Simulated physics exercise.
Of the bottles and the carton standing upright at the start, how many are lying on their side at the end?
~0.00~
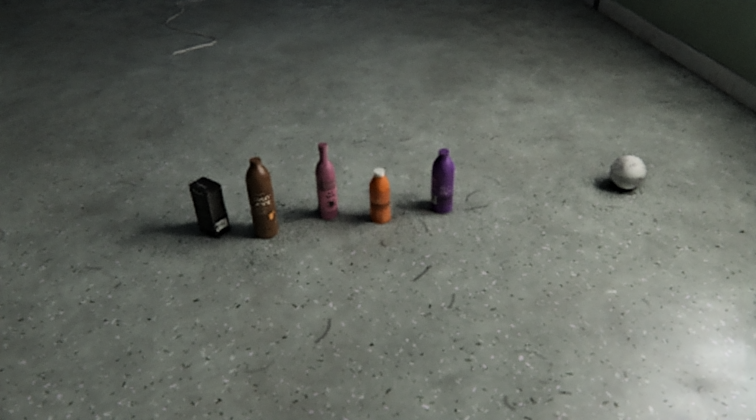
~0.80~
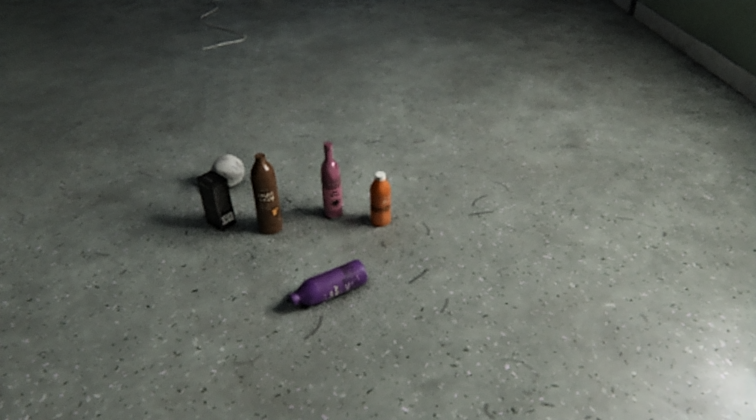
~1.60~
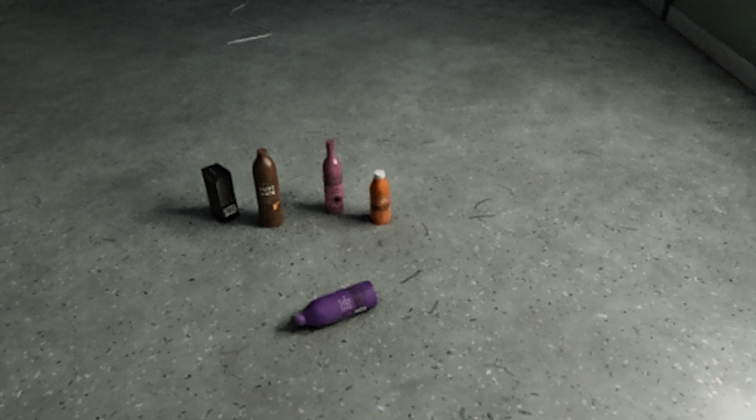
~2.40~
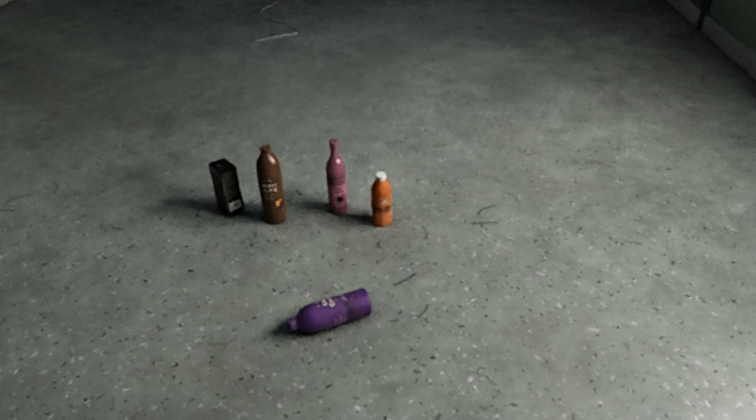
One of them is lying on its side at the end, the purple bottle. The orange, pink and brown bottles and the black carton are still upright.
